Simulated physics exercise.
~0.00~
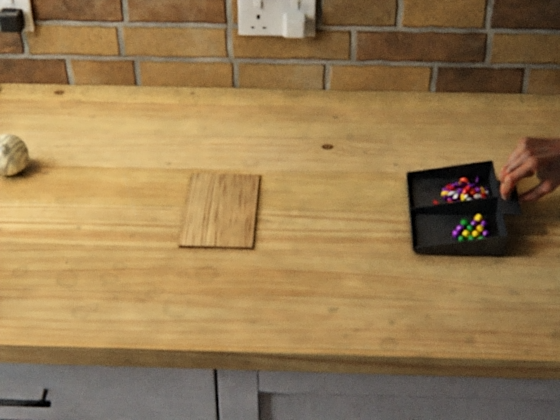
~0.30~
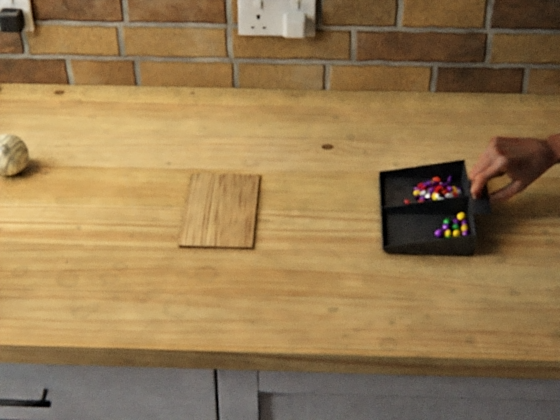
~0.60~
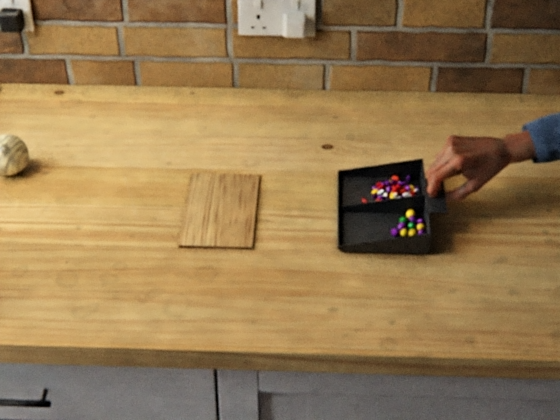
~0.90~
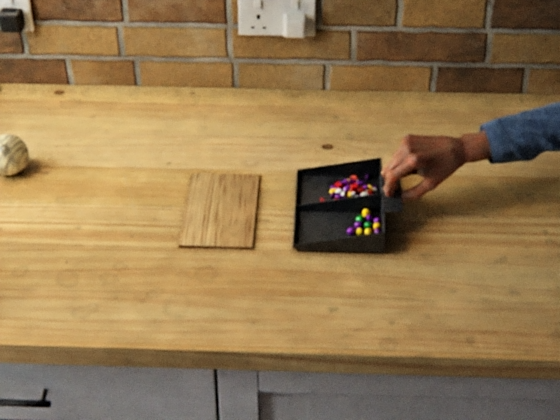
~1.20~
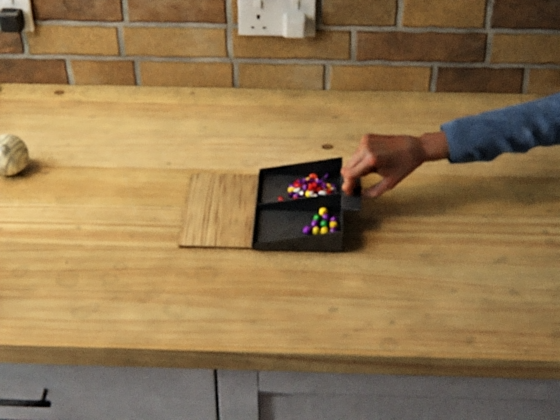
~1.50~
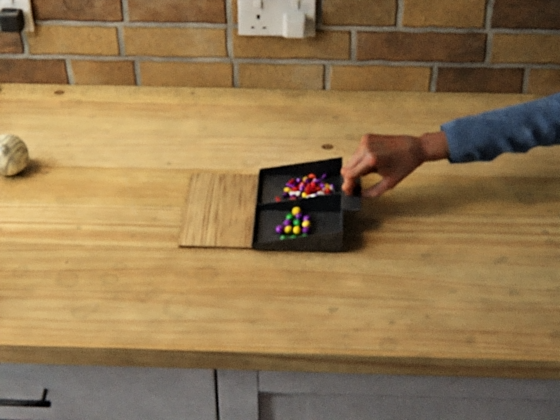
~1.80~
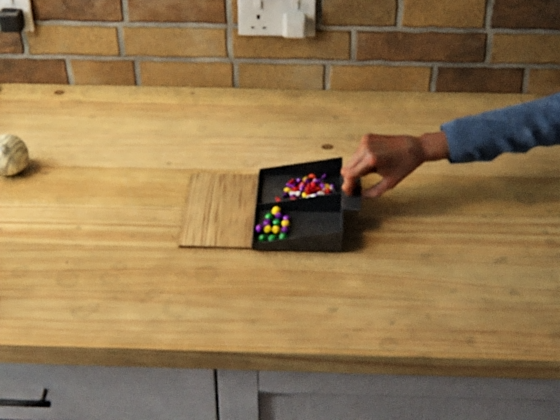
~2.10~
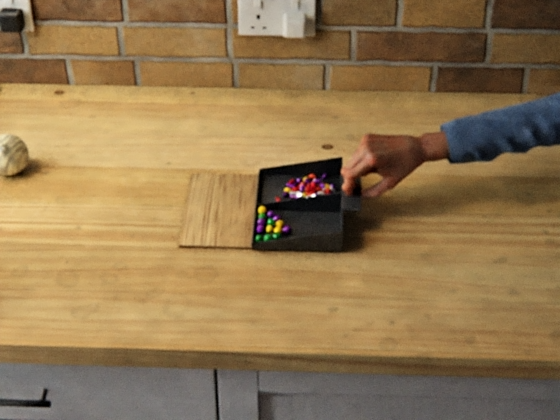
A hand, followed by a blue-sleeved arm, grips the right side of a black divided tray on a pale wooden counter, seen from slightly above, with a brick wall behind. The tray holds small bright beads in its far section and rounder multicoloured ones in its near section; a flat brown board lies mid-counter, and a pale ball sits at far left. The hand slides the tray left until it stops against the board. The near beads then roll on to the left and gather against the low front rim, while the far pile stays put. Both lots end inside the tray, still held by the hand.
